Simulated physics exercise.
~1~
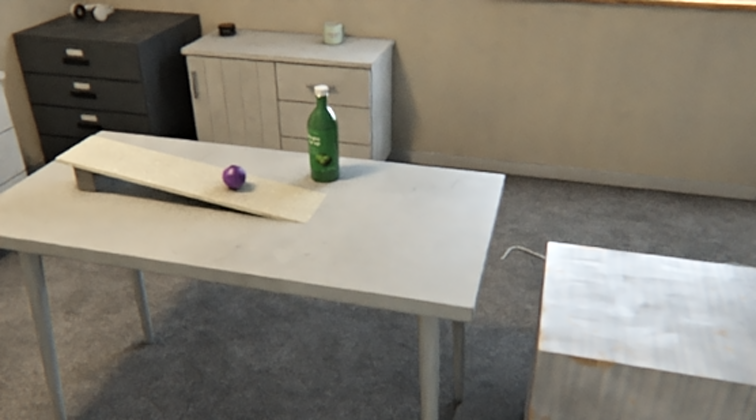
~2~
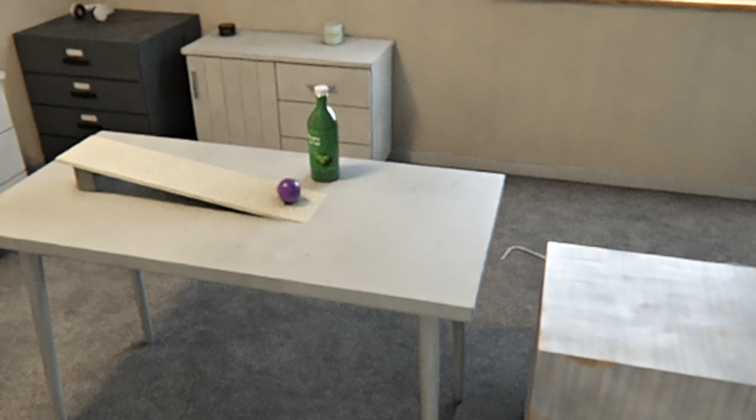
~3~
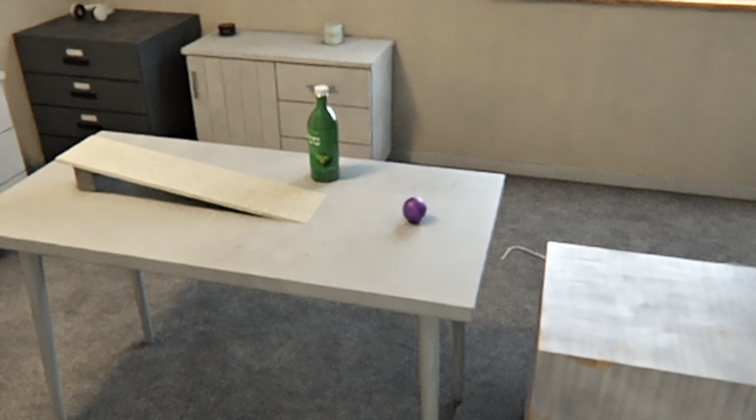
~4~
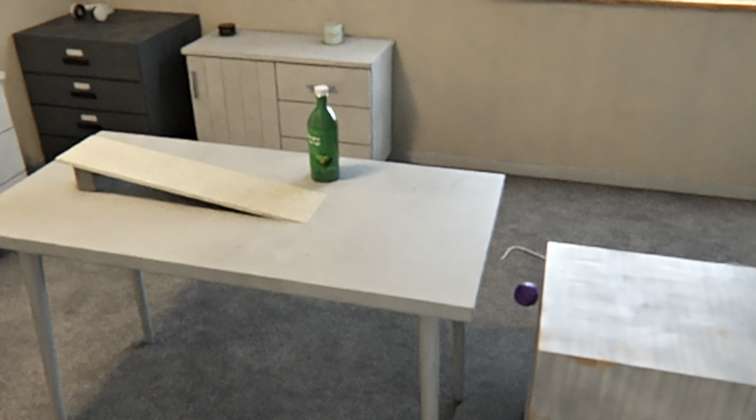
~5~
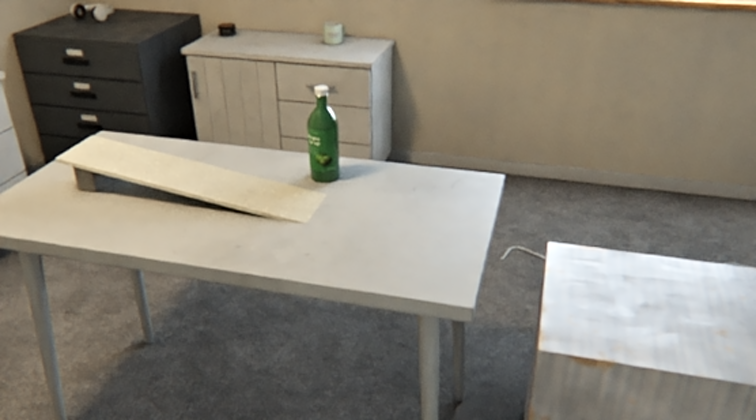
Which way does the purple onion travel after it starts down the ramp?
The purple onion moves to the right, rolling off the ramp and across the table toward the cabinet.
